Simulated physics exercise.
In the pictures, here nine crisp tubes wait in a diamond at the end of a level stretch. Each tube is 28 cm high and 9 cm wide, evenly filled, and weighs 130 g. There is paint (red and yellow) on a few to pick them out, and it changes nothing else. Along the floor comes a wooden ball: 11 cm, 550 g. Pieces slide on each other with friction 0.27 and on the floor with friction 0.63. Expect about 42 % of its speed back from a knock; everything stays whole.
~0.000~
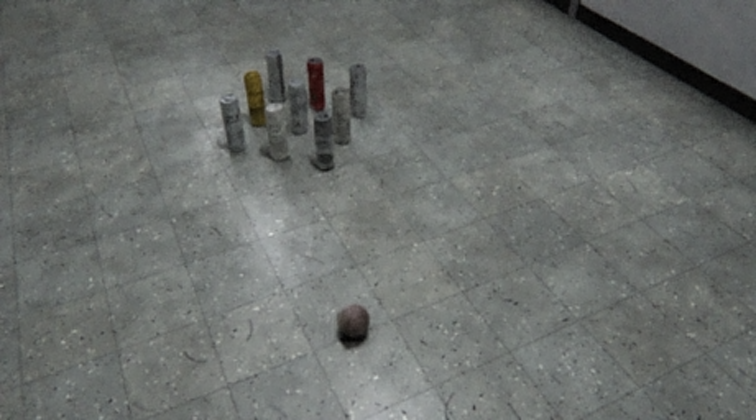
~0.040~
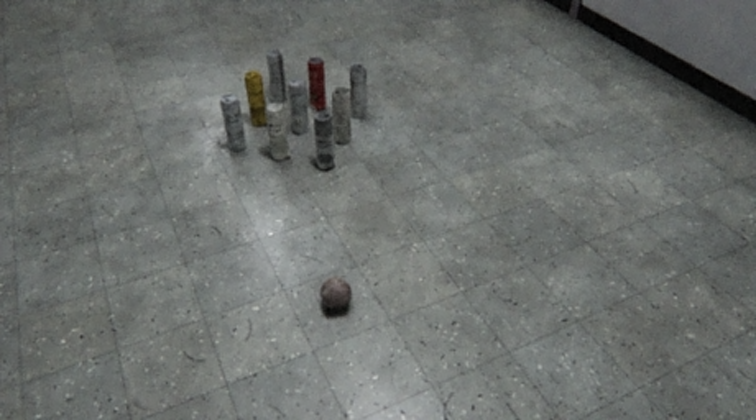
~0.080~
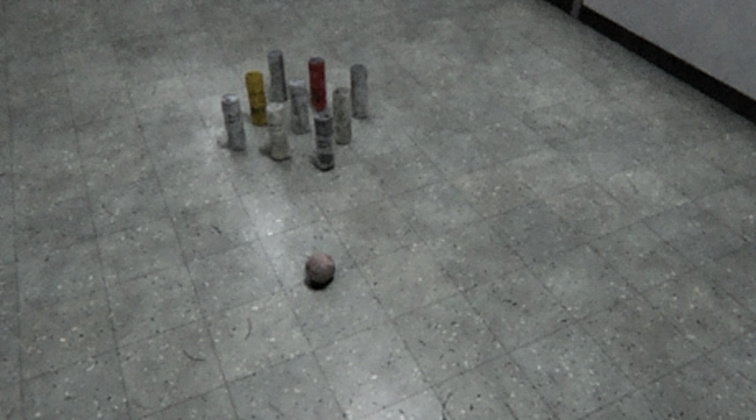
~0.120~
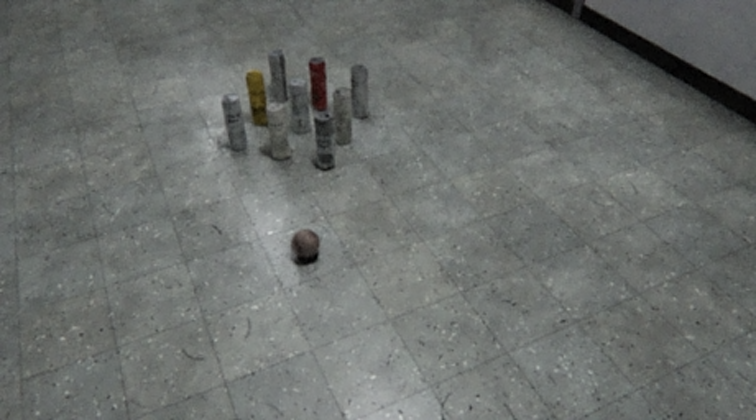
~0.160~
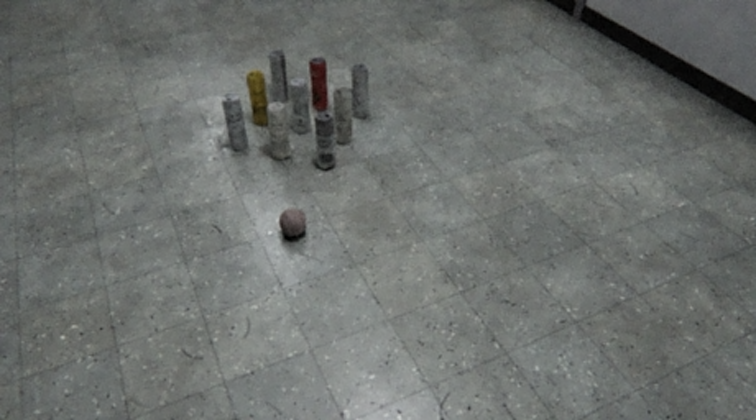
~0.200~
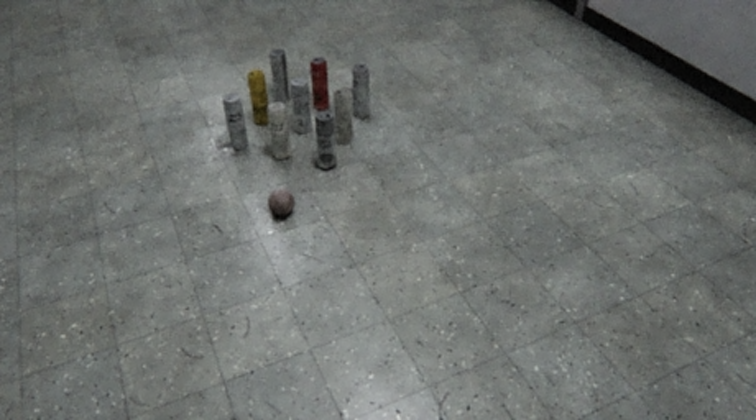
A brownish ball rolls across the gray tiled floor, drawing closer to a group of upright tubes.
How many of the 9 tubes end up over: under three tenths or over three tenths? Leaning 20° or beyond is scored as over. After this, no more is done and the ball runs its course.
Less than three tenths.
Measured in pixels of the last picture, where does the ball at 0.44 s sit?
Location: Close to (234, 116).
By 0.44 s, ball still moving; 1 of the 9 tubes over.
When it is over (1.4 s), ball rolling away; 1 of the 9 tubes over; red tube unmoved; yellow tube unmoved. That is 11 per cent. In pixels of the last frame, middles, red tube near (320, 84), yellow tube near (259, 99).
